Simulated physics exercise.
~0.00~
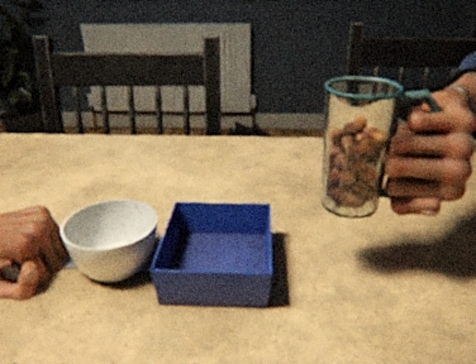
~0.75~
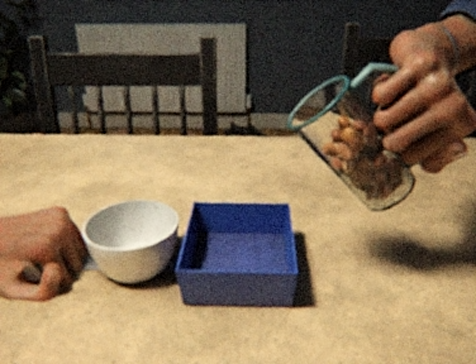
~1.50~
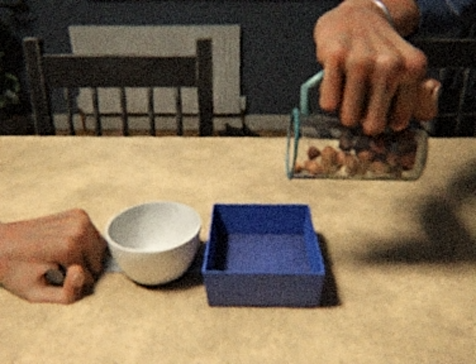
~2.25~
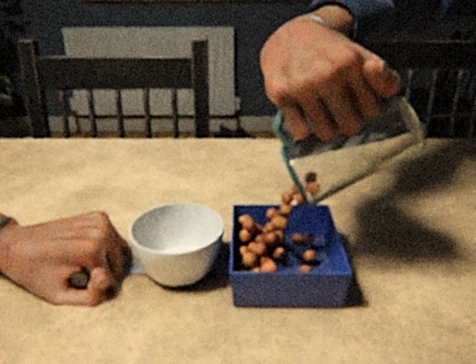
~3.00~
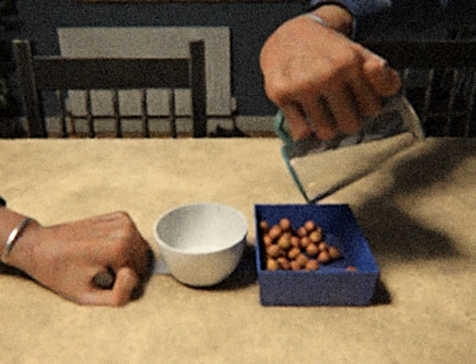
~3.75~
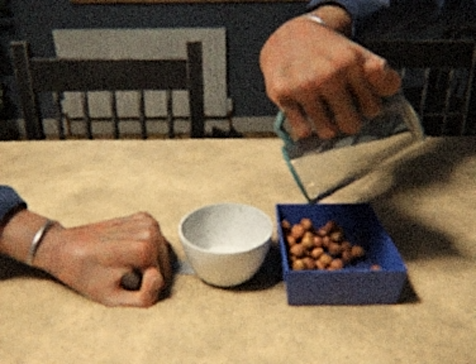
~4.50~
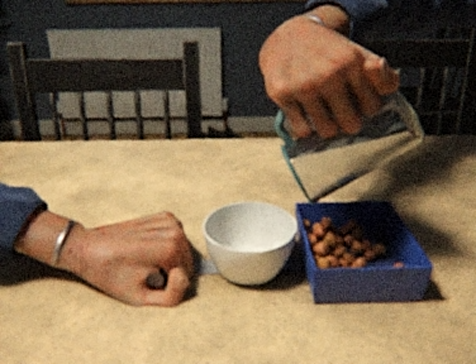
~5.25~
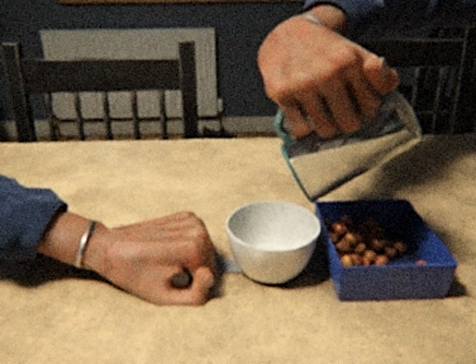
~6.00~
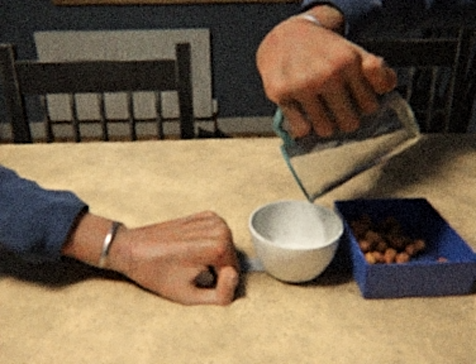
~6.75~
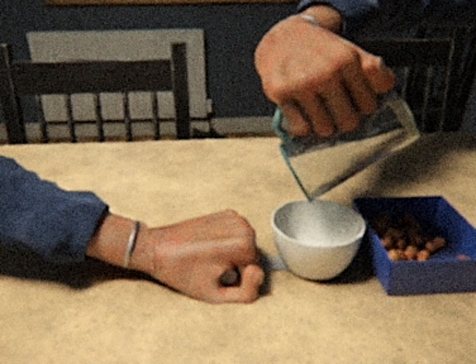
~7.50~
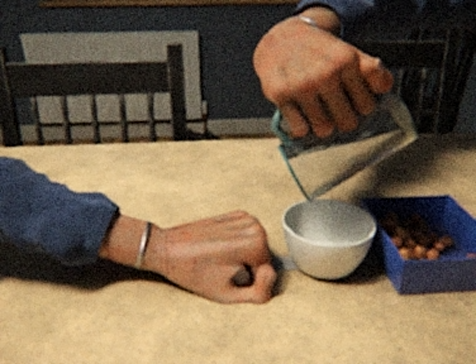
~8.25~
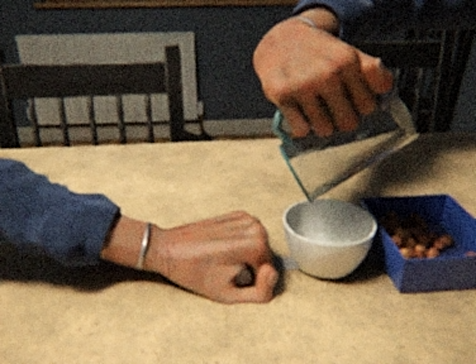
At a table, a hand tips hazelnuts into a blue tin, then another slides it right.
